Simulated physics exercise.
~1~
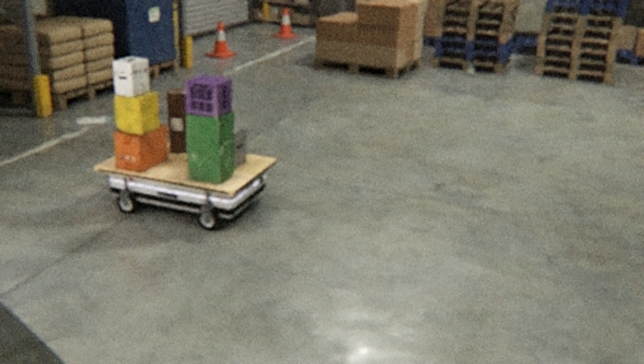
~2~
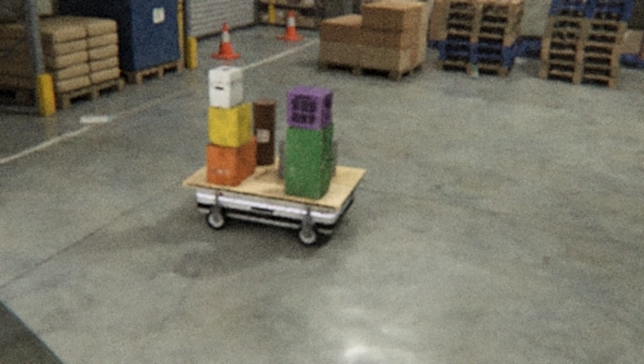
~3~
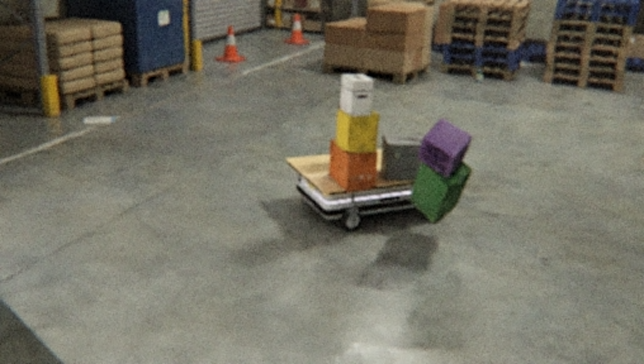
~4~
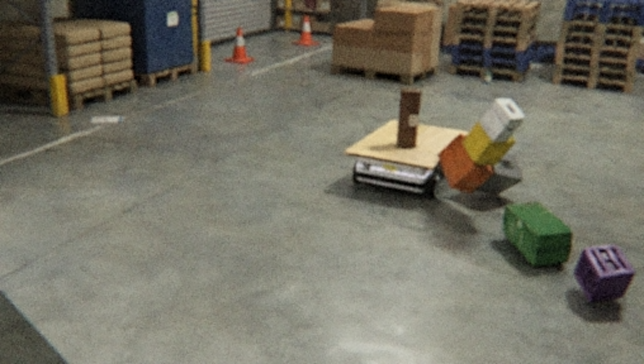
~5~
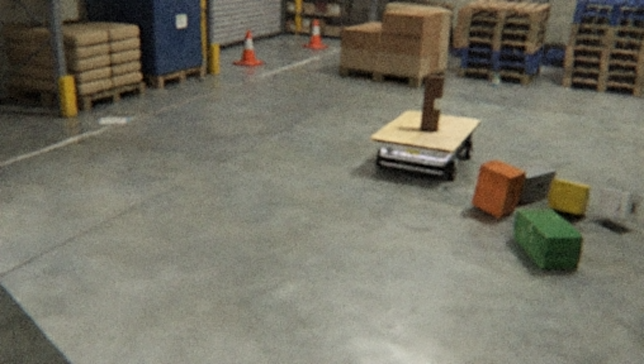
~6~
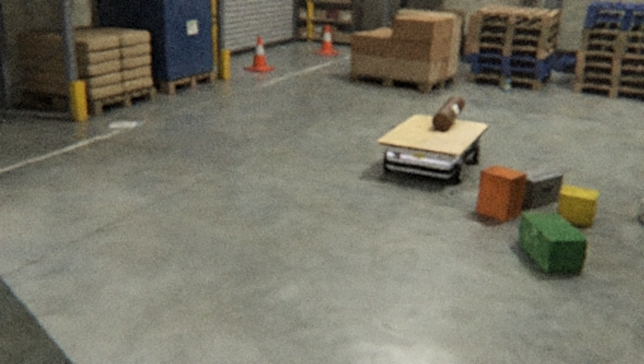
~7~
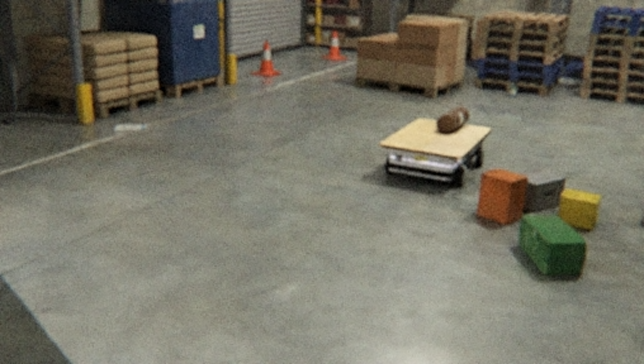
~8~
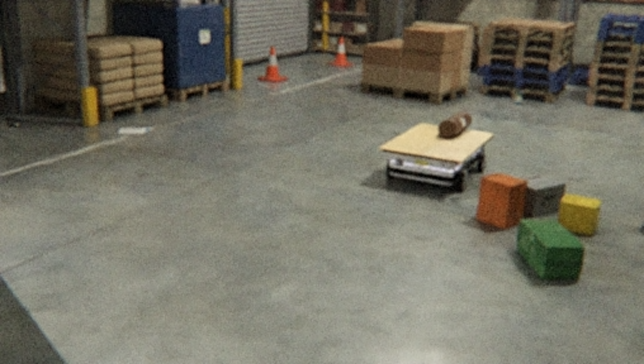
The video shows a low cart carrying stacked colourful boxes across a warehouse floor, moving right and turning away as the purple and green boxes fall off, followed by the orange, yellow, white and grey ones. The cart stops, and a brown canister tips over and remains on its deck.
